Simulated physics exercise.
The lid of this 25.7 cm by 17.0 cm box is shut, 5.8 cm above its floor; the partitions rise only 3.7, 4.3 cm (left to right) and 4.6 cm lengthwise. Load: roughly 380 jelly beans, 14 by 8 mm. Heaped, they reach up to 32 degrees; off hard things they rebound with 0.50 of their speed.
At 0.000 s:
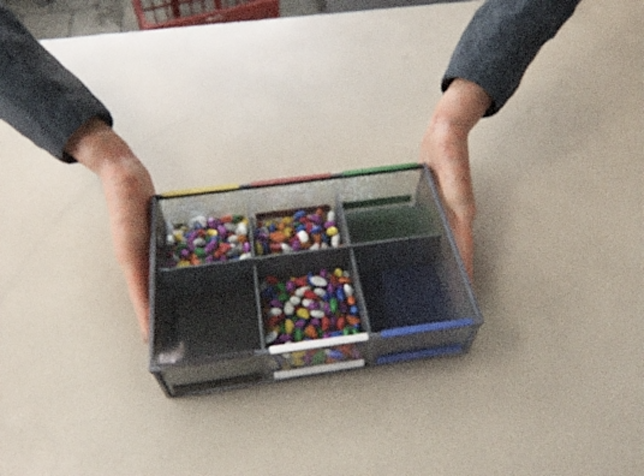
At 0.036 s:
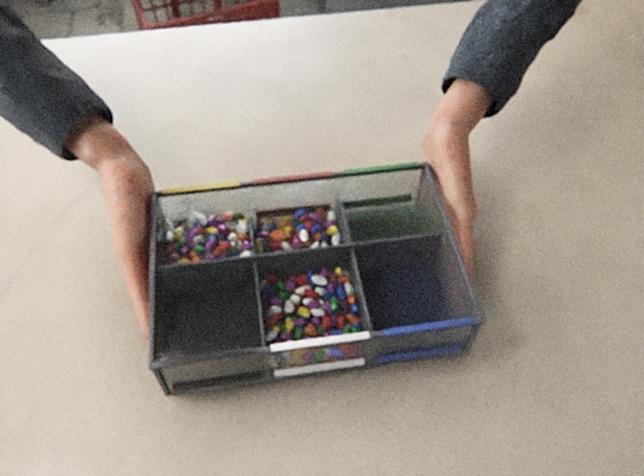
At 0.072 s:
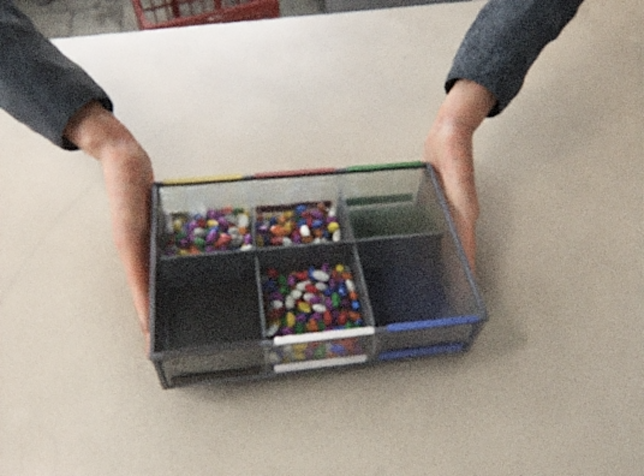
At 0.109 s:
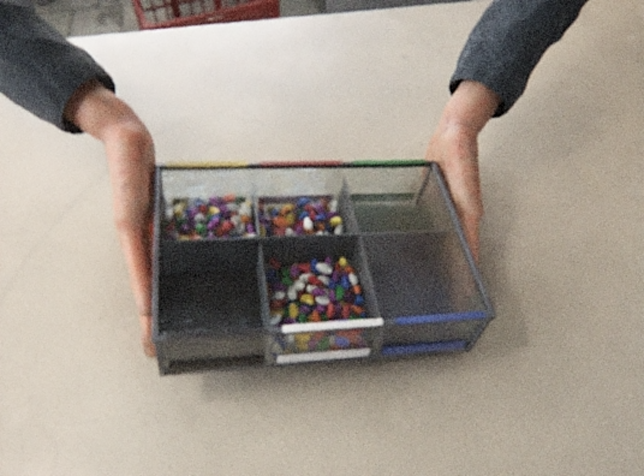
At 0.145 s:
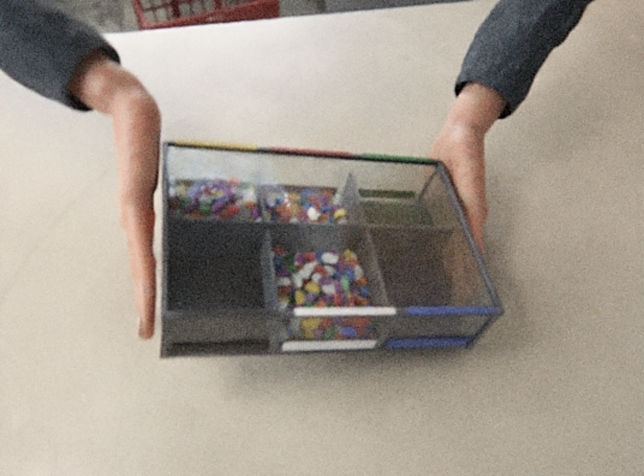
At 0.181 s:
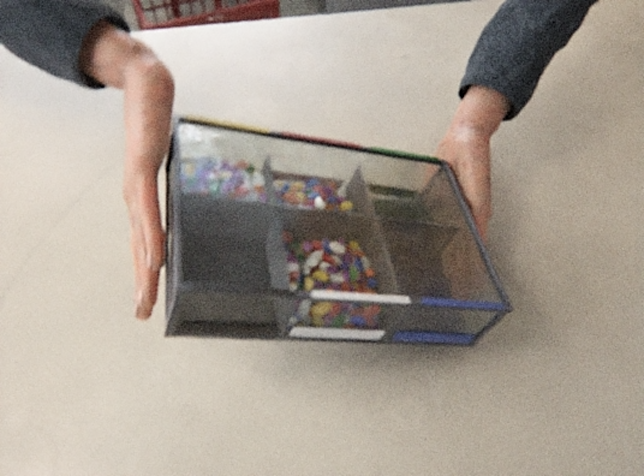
Two hands held a clear divided box with colorful jelly beans in three of its six compartments, keeping it nearly level at first, then raising its left side so it slanted down toward the right.
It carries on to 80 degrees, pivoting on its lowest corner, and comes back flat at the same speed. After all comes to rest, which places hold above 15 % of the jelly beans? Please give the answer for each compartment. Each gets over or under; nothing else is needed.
In order: Red compartment: Crosses the line. Blue compartment: Stays behind the line. Green compartment: Stays behind the line. Yellow compartment: Crosses the line. White compartment: Crosses the line. Black compartment: Stays behind the line.
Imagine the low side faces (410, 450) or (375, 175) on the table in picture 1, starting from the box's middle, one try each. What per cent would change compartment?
I'd put it at about 10 per cent for the first tilt and about 15 per cent for the second.
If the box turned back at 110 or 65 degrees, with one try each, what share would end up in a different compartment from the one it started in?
First try: Around 30 %; second try: Around 20 %.
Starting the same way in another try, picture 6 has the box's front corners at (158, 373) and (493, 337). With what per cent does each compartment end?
Each compartment ends with, in per cent, red 20, blue 0, green 0, yellow 30, white 45 and black 5.
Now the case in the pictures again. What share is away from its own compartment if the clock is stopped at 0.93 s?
Estimate: Roughly 30 in a hundred.
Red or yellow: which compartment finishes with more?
It's the red one that holds more.
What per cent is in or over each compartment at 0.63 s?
Red 30; blue 5; green 5; yellow 30; white 35; black 0.
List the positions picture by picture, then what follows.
Box tilt 0 degrees, front corners at (154, 367) and (478, 320); red 20 %, yellow 40 %, white 40 %, in the first frame.
Box tilt 1 degrees, front corners at (154, 364) and (479, 319), in the second frame.
Box tilt 4 degrees, front corners at (155, 355) and (483, 317), lowest corner right back, in the third frame.
Box tilt 8 degrees, front corners at (158, 338) and (489, 314), lowest corner right back, in the fourth frame.
Box tilt 15 degrees, front corners at (167, 313) and (498, 310), lowest corner right back, in the fifth frame.
Box tilt 21 degrees, front corners at (182, 286) and (506, 307), lowest corner right back; red 20 %, yellow 40 %, white 40 %. Its pace works out near 170 degrees a second, in the sixth frame.
After 0.63 s, tilt 79 degrees; red 30 %, blue 5 %, green 5 %, yellow 30 %, white 35 %.
After 0.93 s, tilt 32 degrees; red 35 %, blue 5 %, green 5 %, yellow 20 %, white 35 %.
Then, at 1.33 s, tilt 0 degrees; red 35 %, blue 5 %, green 10 %, yellow 20 %, white 30 %.
By 1.8 s all is still; red 35 %, blue 5 %, green 10 %, yellow 20 %, white 30 %, black 0 %.
